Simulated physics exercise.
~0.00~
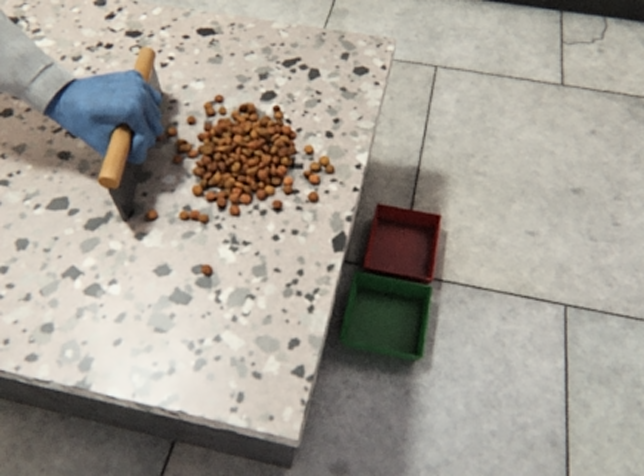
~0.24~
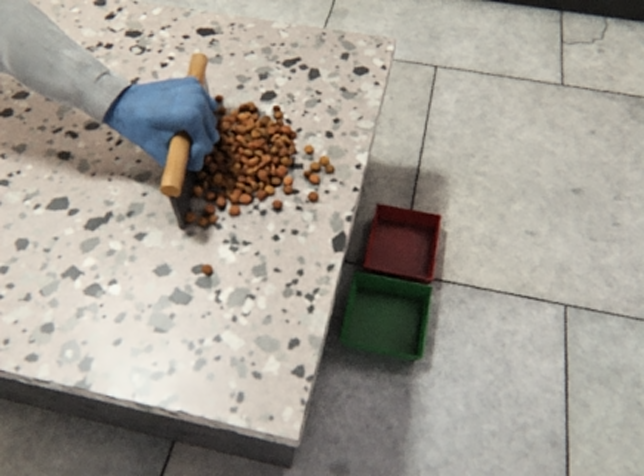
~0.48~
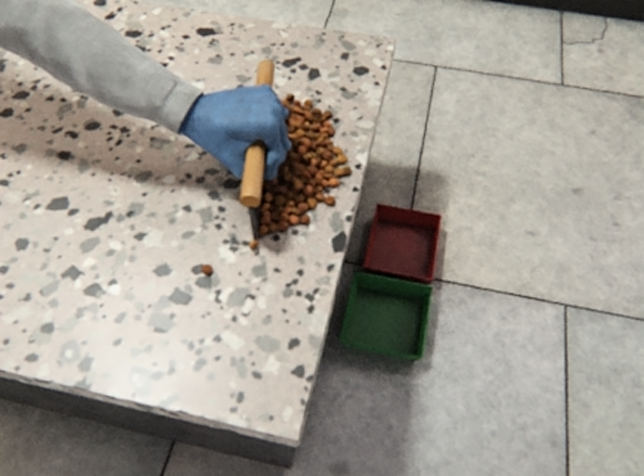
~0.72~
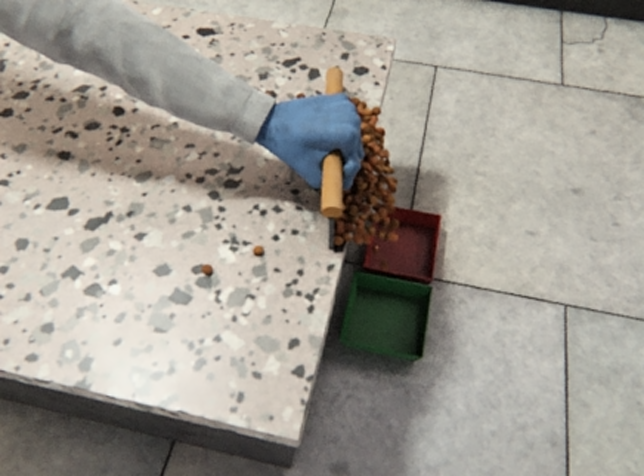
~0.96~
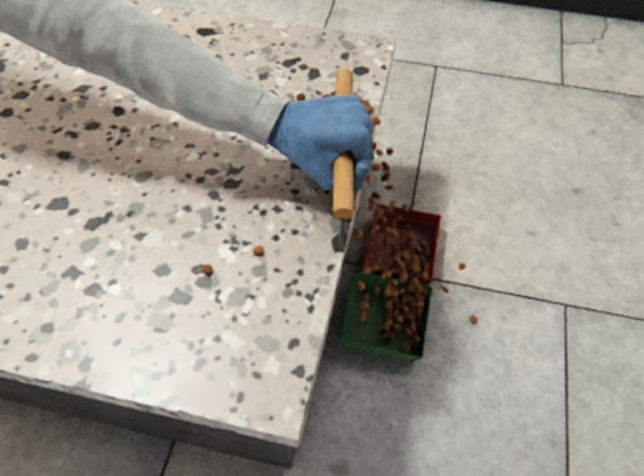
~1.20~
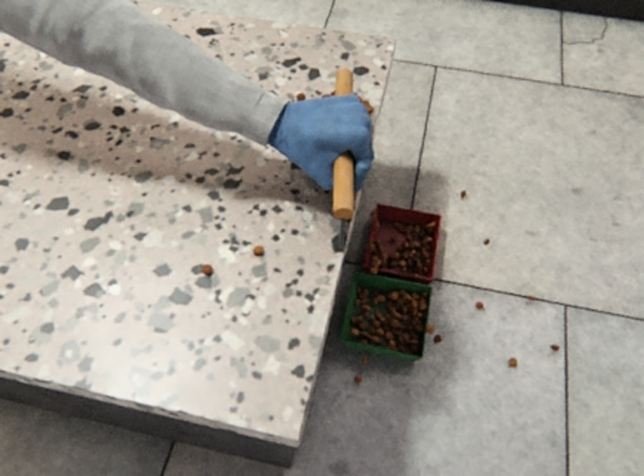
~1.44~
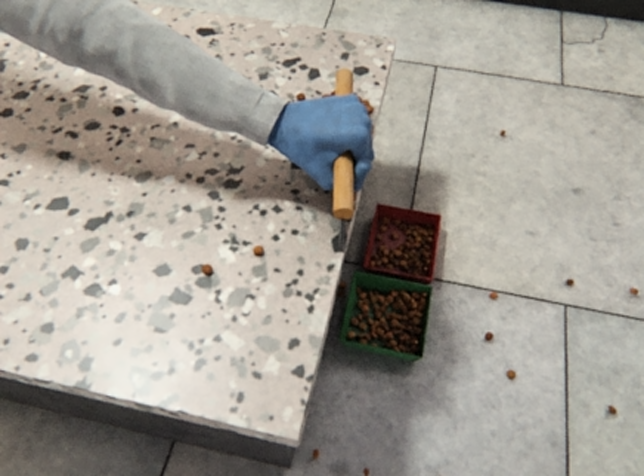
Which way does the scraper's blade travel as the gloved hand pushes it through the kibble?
The blade moves to the right, across the slab towards the edge beside the two tins.
